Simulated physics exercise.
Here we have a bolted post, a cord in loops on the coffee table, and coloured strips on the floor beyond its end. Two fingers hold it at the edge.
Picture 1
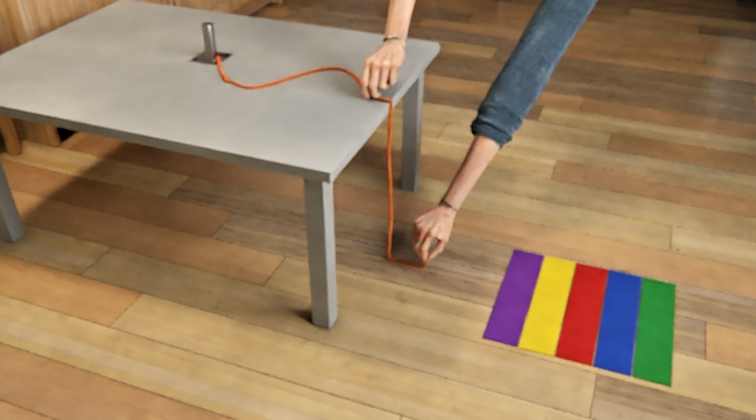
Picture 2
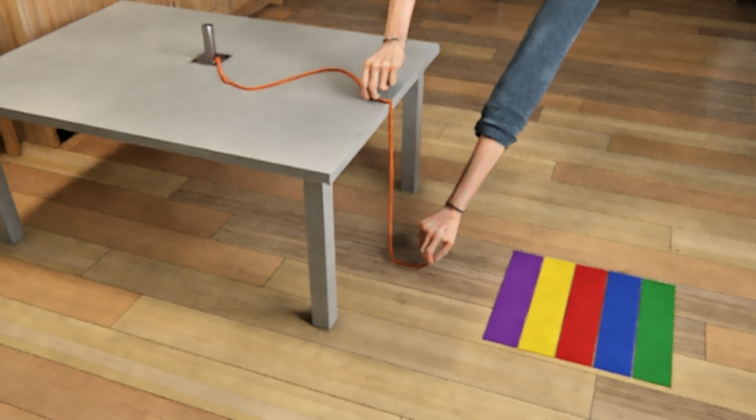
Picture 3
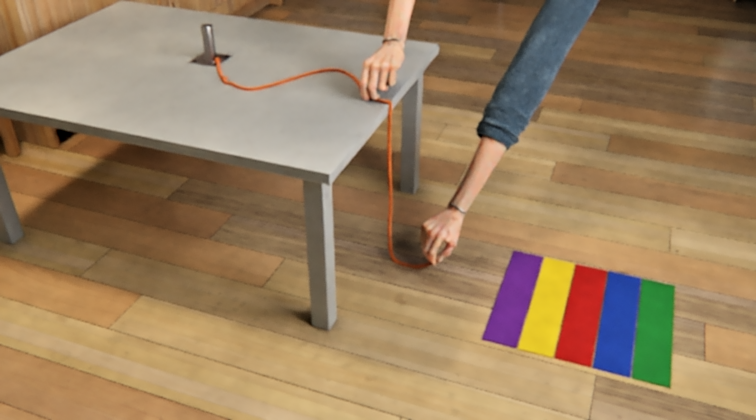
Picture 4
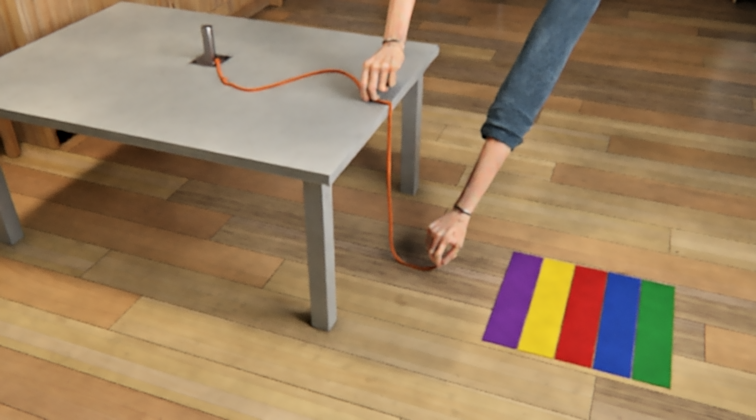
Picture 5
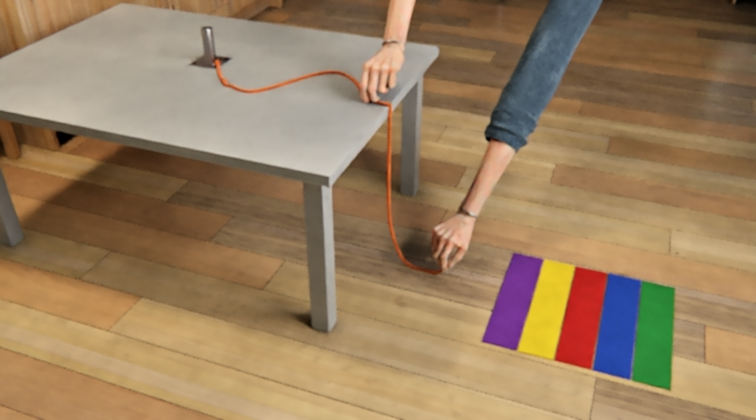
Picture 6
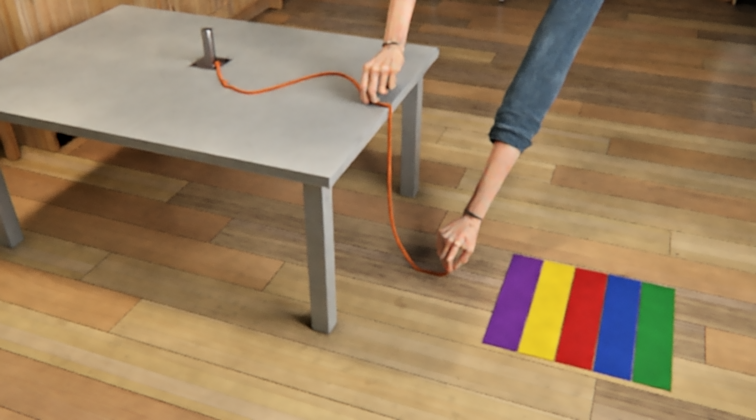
On a wooden floor beside a grey table, one hand pins an orange cord at the table's edge while another holds its end low, left of five coloured strips. The lower hand slowly draws the end a short way right, and the hanging cord bends into a gentle curve.
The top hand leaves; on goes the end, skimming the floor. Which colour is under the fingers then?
It halts on the green strip.
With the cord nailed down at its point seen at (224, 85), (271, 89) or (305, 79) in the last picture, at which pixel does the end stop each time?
Try by try, around (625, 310), (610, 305) and (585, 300).
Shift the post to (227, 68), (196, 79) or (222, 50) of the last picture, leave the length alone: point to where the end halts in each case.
Try by try, around (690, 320), (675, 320) and (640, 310).
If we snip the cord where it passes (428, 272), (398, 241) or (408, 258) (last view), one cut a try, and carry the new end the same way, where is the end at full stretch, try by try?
About (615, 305), (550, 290) and (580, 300).
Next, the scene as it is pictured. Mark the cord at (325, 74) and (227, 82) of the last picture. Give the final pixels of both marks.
At (372, 97), then (261, 73).
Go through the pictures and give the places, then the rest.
In the first picture, end (428, 258); purple (505, 324); yellow (541, 333); red (577, 342); blue (615, 351); green (654, 361).
In the second picture, end (433, 260); cord through (221, 74) (275, 84) (346, 72) (380, 100) (391, 172) (390, 238).
In the third picture, end (436, 261).
In the fourth picture, end (441, 263); cord through (220, 76) (274, 86) (345, 74) (379, 101) (388, 173) (391, 240).
In the fifth picture, end (447, 266).
In the sixth picture, end (453, 268); cord through (220, 78) (274, 88) (345, 76) (379, 104) (389, 175) (400, 244).
A little later, end near (598, 302); over red.
Next, end near (636, 310); over blue.
When it is tight, end near (658, 316); over green. Over green.
